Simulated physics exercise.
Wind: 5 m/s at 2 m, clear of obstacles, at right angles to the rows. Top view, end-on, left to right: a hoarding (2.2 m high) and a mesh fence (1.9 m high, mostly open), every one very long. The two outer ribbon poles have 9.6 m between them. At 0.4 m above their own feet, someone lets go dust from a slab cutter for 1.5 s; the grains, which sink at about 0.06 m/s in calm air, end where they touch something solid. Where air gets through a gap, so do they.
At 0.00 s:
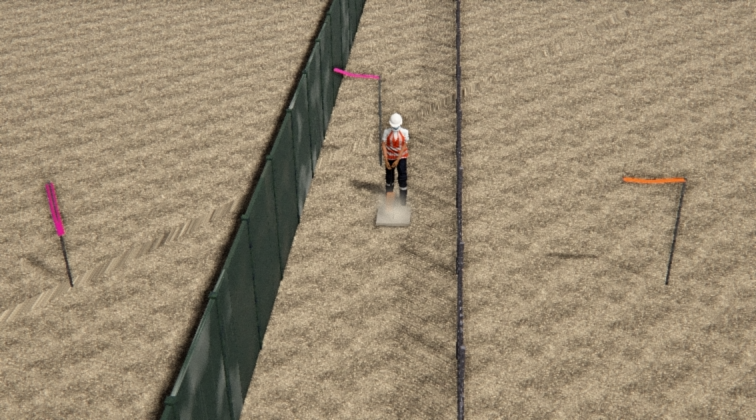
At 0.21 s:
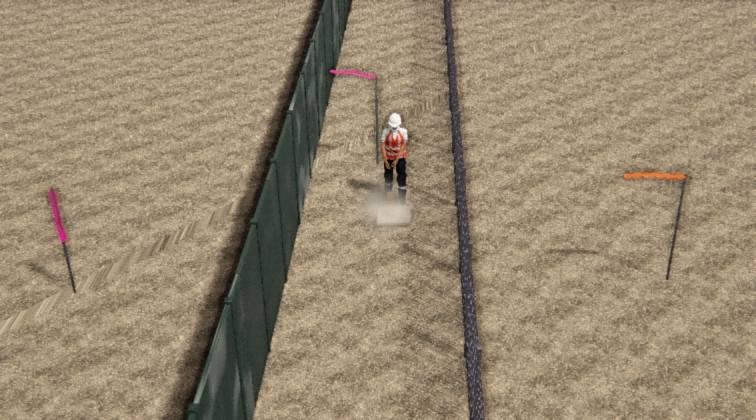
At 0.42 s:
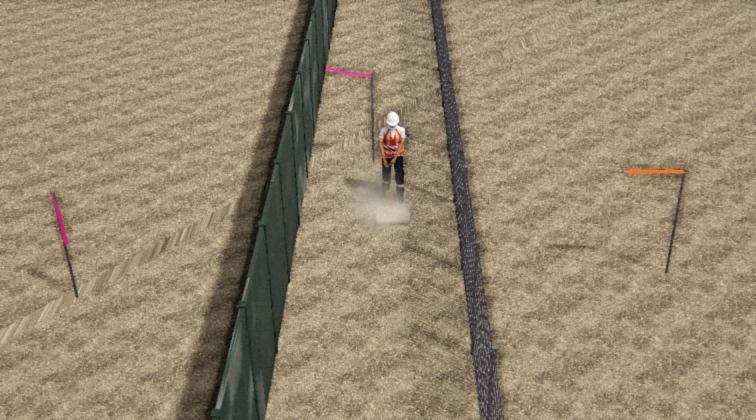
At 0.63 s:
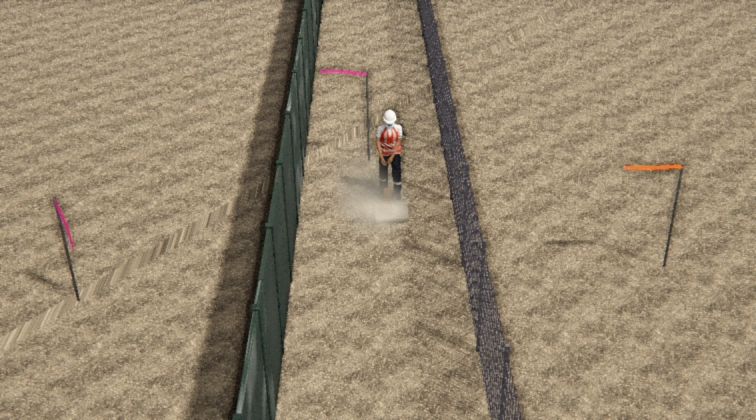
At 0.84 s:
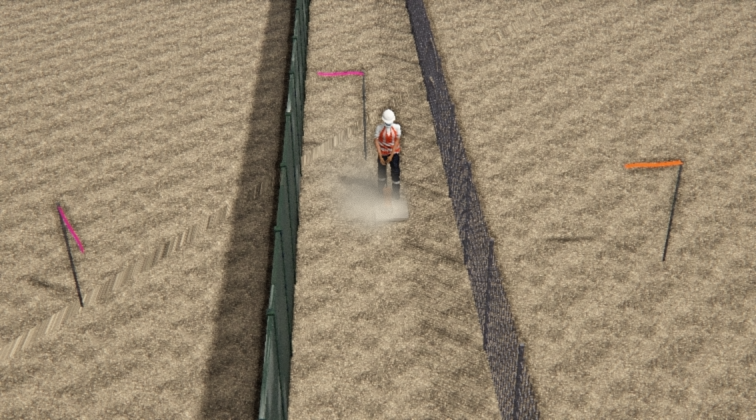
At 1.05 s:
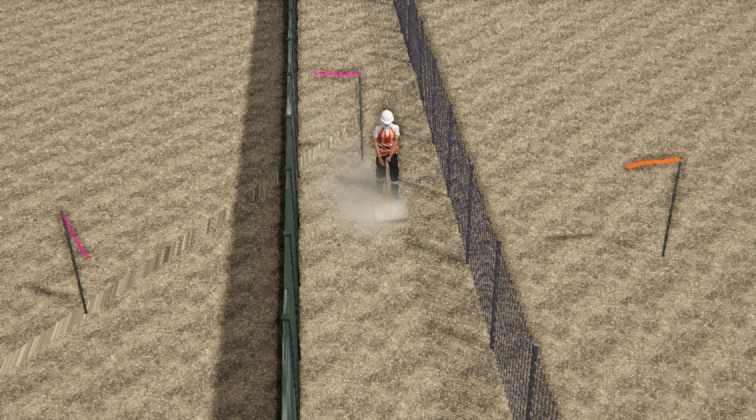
Between a green hoarding and a mesh fence, pale dust spreads leftward beside a worker.
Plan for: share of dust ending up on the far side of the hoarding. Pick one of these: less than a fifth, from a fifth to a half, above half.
I would pick over half.
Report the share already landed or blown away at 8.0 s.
Estimate: Around 45 %.
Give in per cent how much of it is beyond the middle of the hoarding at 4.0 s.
55 %.
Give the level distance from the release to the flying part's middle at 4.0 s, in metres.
6.5 m.
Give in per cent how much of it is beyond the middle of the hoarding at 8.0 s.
My guess is close to 70 %.
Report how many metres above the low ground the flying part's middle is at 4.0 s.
The middle is at about 3.6 m above the low ground.
After 2.5 s, 10 % is no longer flying here, and 25 % is beyond the hoarding; the middle of what still flies is 1.3 m above the low ground, near (316, 163).
After 4.0 s, 21 % is no longer flying here, and 56 % is beyond the hoarding.
After 8.0 s, 44 % is no longer flying here, and 70 % is beyond the hoarding.
After 20.0 s, 92 % is no longer flying here, and 70 % is beyond the hoarding.
After 45.0 s, 99 % is no longer flying here, and 70 % is beyond the hoarding.
